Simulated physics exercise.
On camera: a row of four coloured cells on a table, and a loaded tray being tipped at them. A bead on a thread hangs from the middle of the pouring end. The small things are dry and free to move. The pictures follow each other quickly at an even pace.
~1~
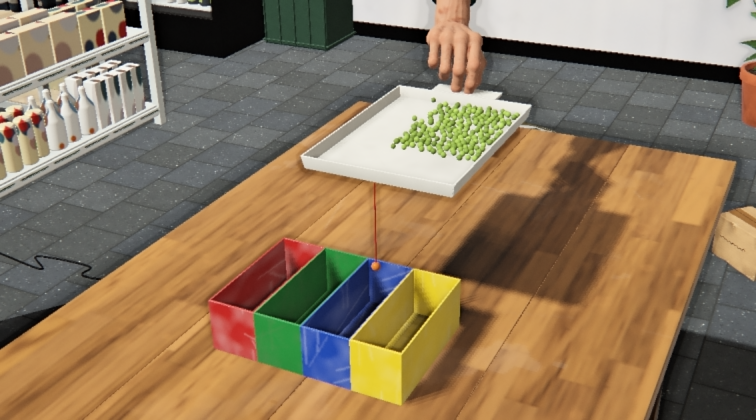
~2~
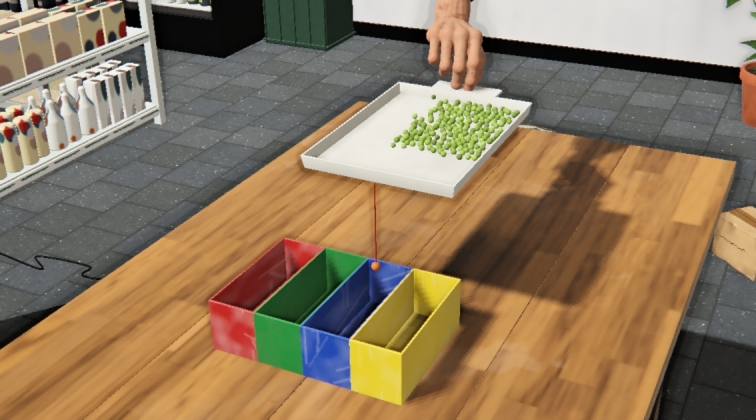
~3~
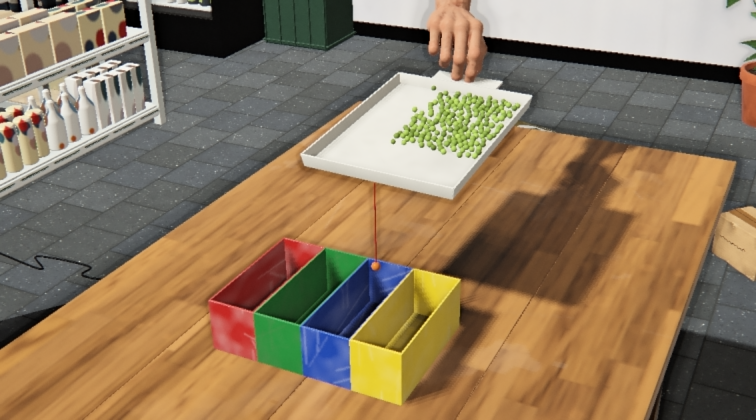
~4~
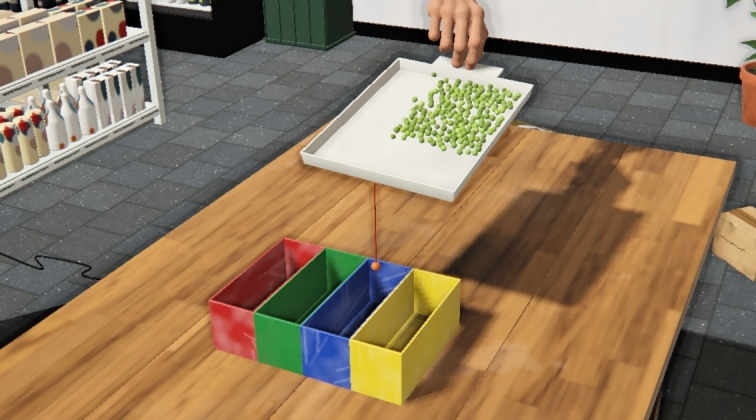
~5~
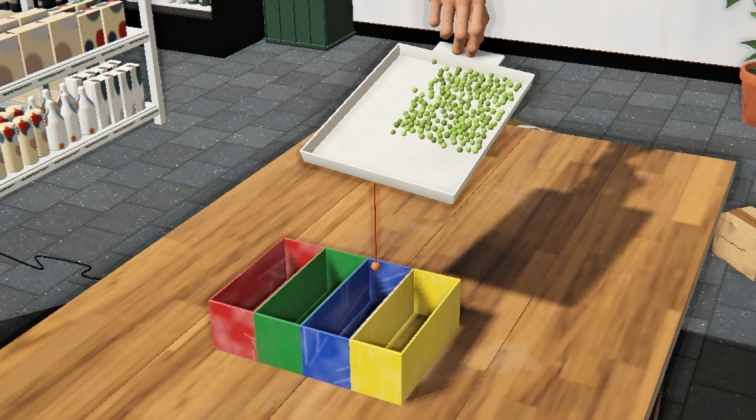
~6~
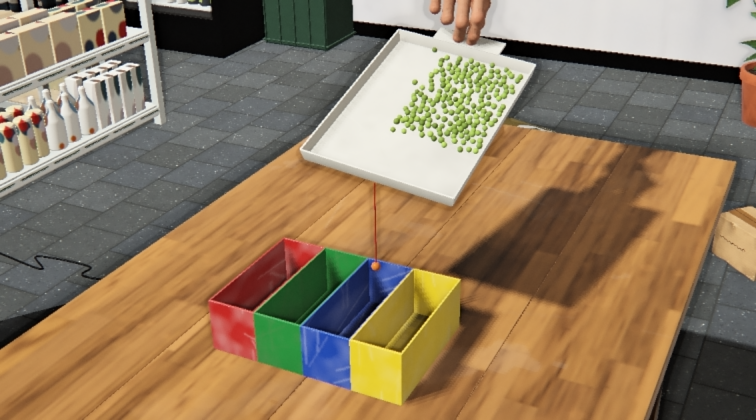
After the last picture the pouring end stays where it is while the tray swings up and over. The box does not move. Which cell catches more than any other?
Most goes to the yellow cell.
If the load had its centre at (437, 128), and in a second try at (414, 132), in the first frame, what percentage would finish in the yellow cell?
In turn 70 and 60 in a hundred.
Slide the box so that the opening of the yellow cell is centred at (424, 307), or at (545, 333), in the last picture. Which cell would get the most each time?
One: The yellow cell. Two: Green.
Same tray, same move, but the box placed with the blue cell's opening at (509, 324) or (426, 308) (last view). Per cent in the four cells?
Roughly 100 per cent, and 100 per cent.
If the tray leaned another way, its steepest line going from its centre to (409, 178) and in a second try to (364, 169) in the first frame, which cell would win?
At the first place the yellow cell, at the second the cell in green.
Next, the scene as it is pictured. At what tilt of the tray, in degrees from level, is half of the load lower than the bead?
At about 95°.
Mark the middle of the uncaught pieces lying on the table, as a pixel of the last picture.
Roughly at (482, 380).
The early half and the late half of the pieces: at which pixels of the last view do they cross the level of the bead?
Around (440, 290) and then (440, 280).
Just after the last frame, tray tipped steeply; the larger part on the tray; about a tenth in the yellow cell; roughly a quarter falling or outside the box.
A moment on, tray tipped past a quarter turn; about a tenth on the tray; roughly a third in the yellow cell; roughly half falling or outside the box.
Further on, tray tipped past a quarter turn; roughly half in the yellow cell; roughly half falling or outside the box.
When it is over, tray tipped past a quarter turn; roughly half in the yellow cell; not one in the blue cell; not one in the green cell; not one in the red cell; roughly half outside the box.
